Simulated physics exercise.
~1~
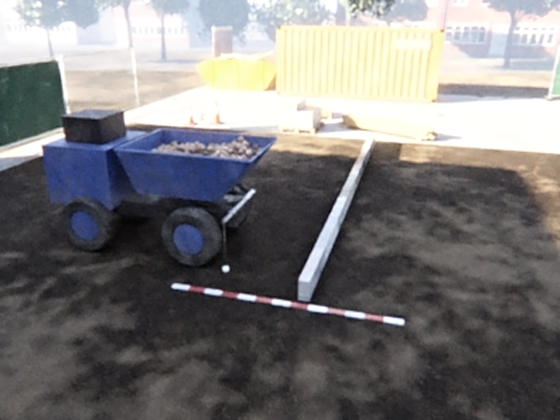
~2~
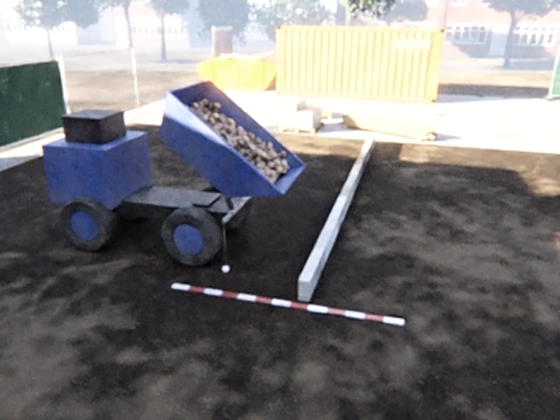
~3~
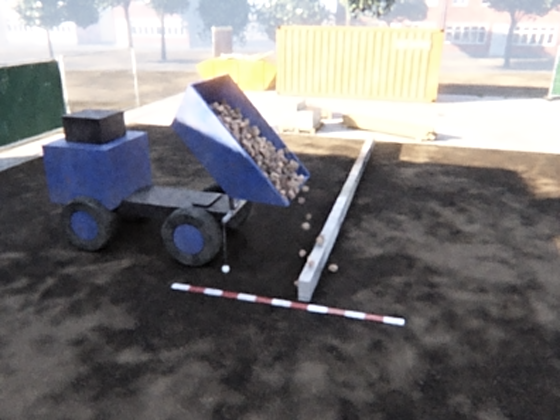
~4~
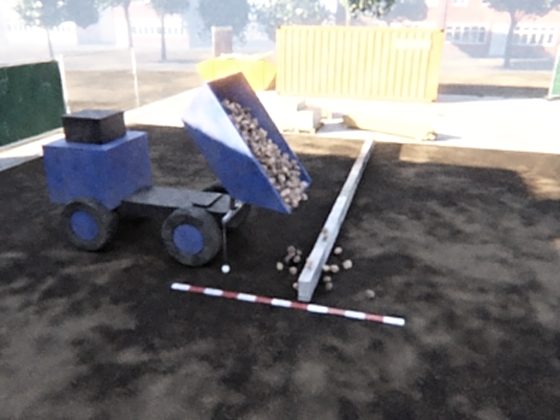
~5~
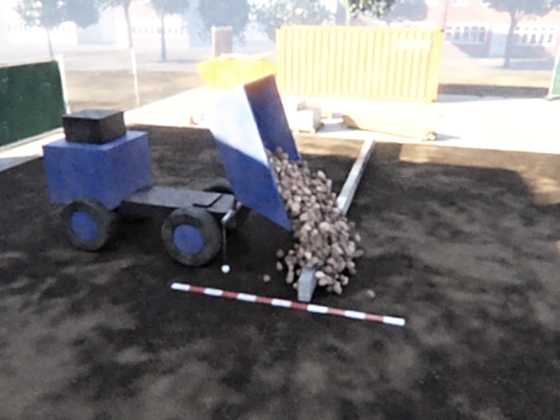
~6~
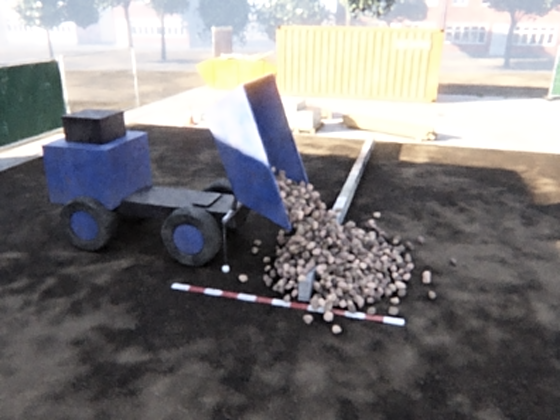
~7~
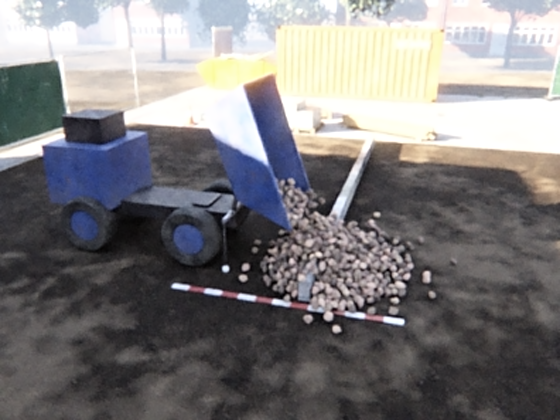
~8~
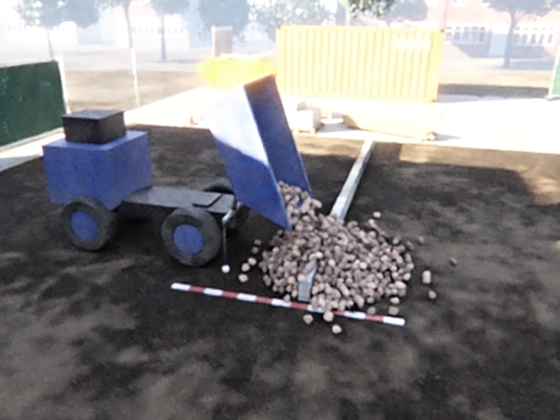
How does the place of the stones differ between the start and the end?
At the start the stones sit in the blue skip of the dumper. By the end most of them lie lower and to the right, in a heap on the ground on both sides of the kerb, with a few still in the skip.
